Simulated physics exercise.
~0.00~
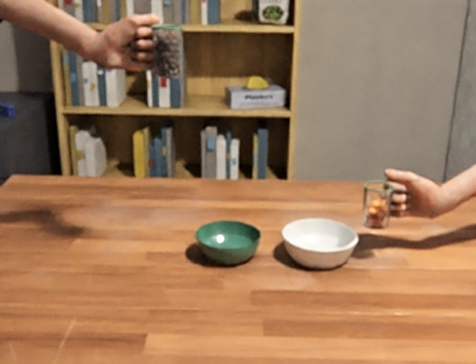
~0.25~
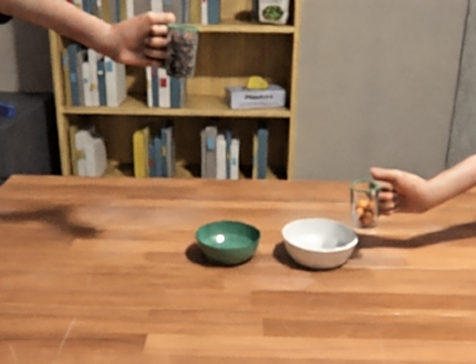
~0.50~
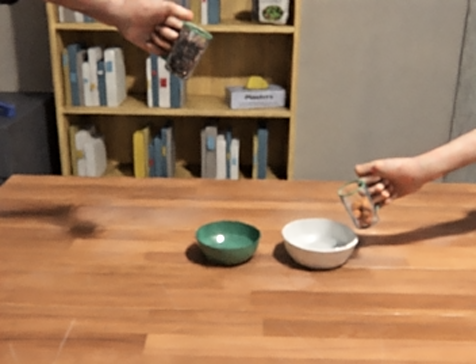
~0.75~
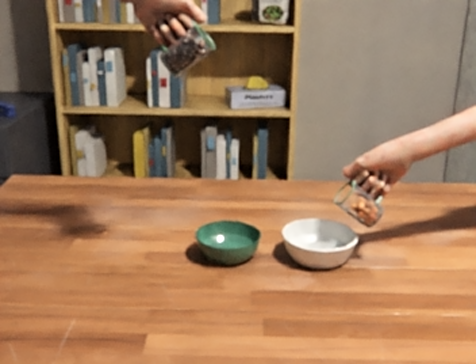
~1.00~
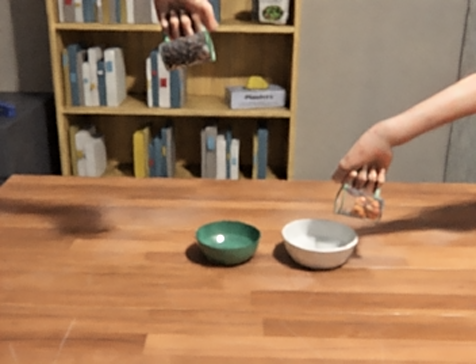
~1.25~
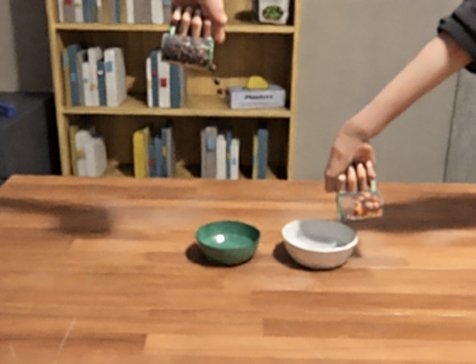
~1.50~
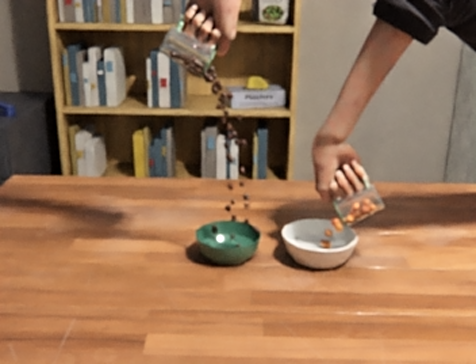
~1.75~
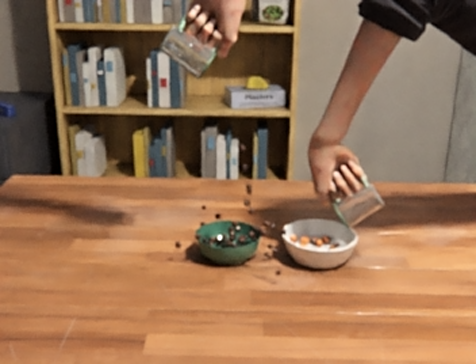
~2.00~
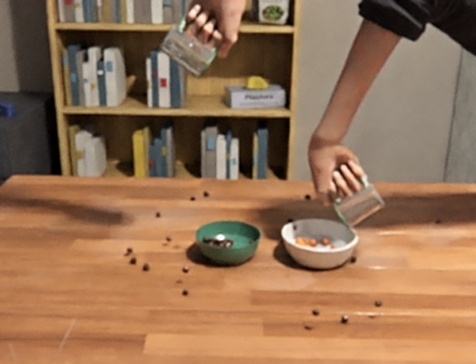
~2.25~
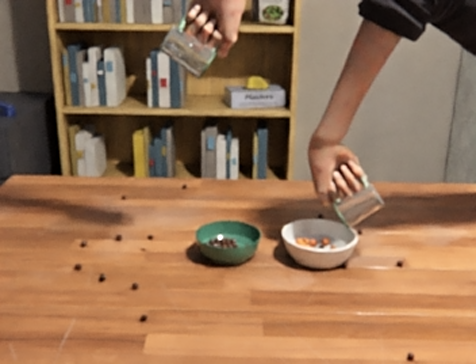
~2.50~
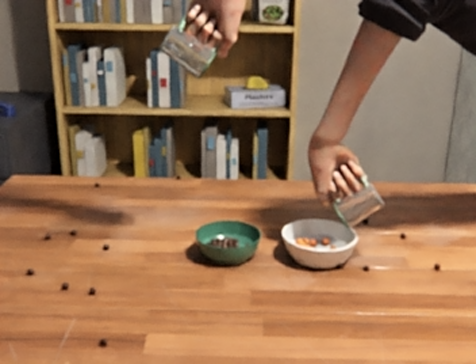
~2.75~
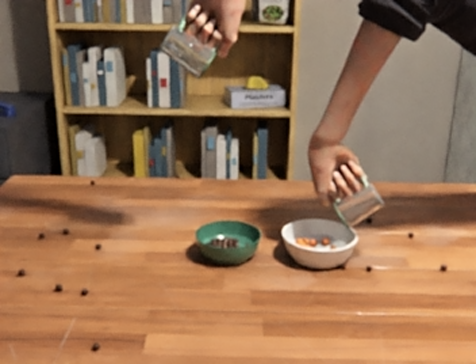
Two hands tipping cups over bowls, dark pieces dropping from high and scattering around the green one, orange pieces staying in the white.
